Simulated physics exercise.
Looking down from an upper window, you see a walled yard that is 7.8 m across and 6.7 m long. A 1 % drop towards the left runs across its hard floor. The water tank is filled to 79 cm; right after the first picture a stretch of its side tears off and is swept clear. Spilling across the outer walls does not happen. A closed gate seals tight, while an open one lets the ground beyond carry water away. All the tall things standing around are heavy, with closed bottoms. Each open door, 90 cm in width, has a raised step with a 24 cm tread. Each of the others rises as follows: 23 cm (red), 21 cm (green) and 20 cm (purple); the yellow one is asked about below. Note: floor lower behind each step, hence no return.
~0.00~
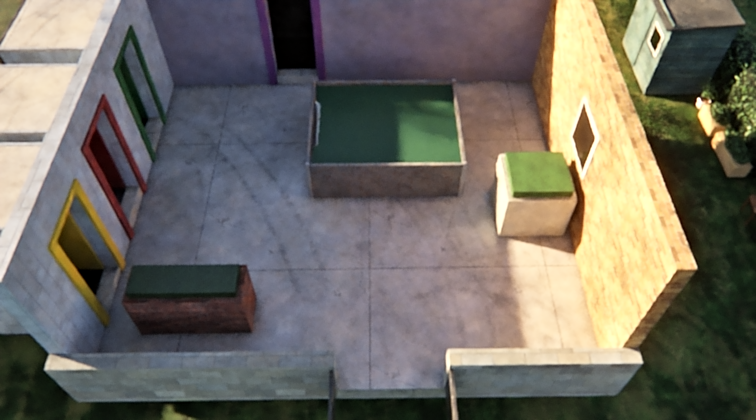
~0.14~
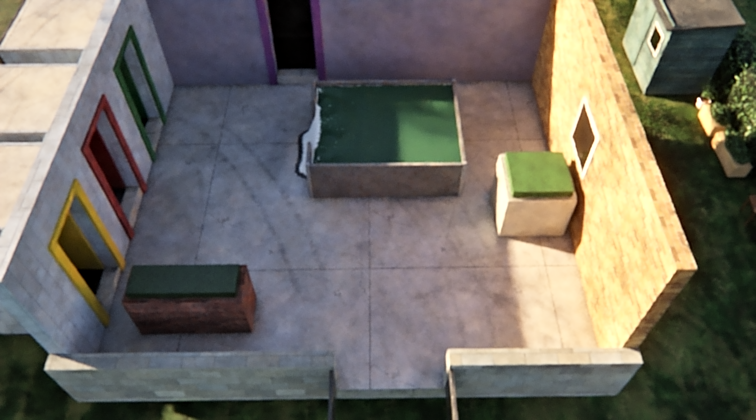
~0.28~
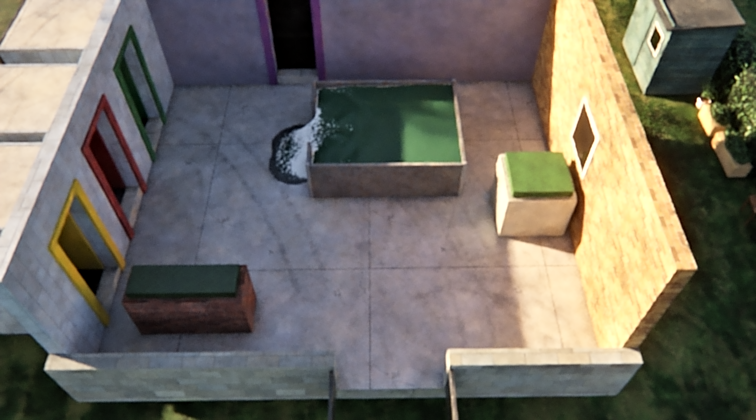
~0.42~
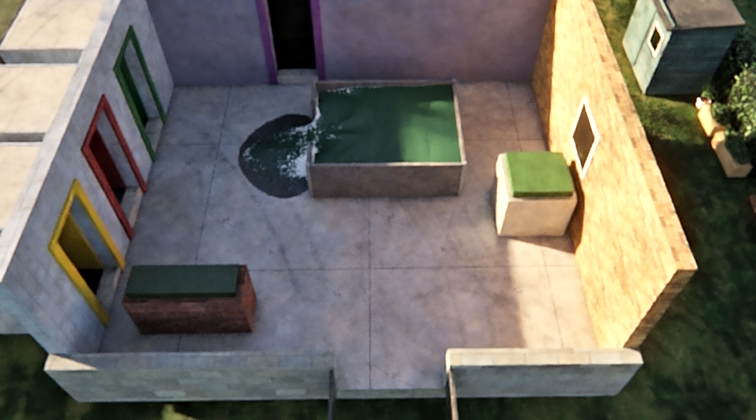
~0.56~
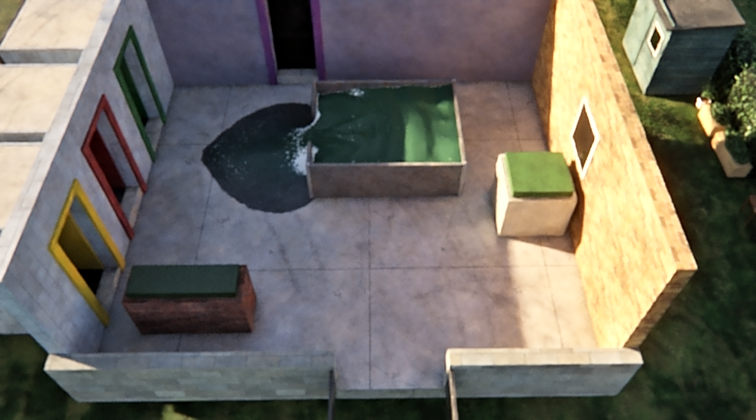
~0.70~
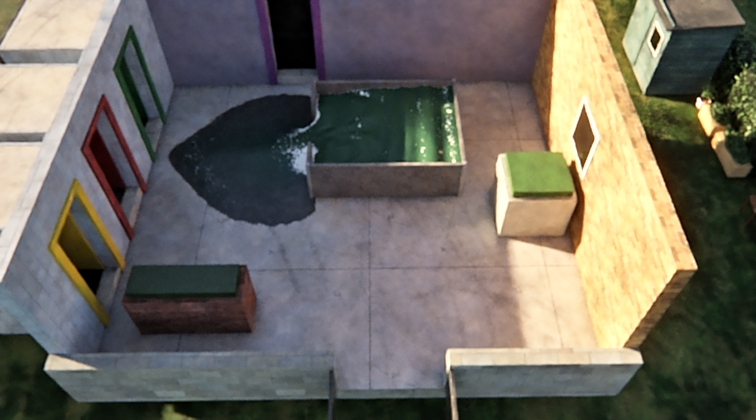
Green water bursting through the left side of a raised tank and spreading leftward in a dark sheet across a walled yard.
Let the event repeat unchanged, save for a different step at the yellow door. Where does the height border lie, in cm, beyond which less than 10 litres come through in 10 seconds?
It lies at roughly 17 cm.
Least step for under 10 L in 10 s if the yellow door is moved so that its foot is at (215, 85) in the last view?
27 cm.
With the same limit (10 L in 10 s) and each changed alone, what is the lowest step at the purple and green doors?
Close to 7.5 cm (purple) and close to 35 cm (green).
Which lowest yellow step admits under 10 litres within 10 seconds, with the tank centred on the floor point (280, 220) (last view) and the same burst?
Roughly 20 cm is needed.
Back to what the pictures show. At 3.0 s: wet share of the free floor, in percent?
The wet part is about 35 per cent.
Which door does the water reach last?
The yellow one.
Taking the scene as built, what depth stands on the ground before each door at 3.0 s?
Depth (cm): Yellow 14 / red 27 / green 35 / purple 2.
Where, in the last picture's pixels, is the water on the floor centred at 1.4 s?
The water's centre is at about (342, 153).
After 1.4 s water covers 25 % of the floor, deepest (48 cm) near (310, 157); it has not reached the yellow door.
After 3.0 s water covers 35 % of the floor, deepest (38 cm) near (103, 378); 14 cm at the yellow door, 3 litres in over its 12 cm step.
After 10.0 s water covers 100 % of the floor, deepest (18 cm) near (94, 367); 16 cm at the yellow door, 65 litres in over its 12 cm step.
At the yellow door as built, the water arrived by 1.8 s and peaked near 18 cm at 8.0 s.
With a step of 14 cm, 38 litres would have come in within the 10 s; with 19 cm, 3 litres. So under 10 litres takes about 17 cm.
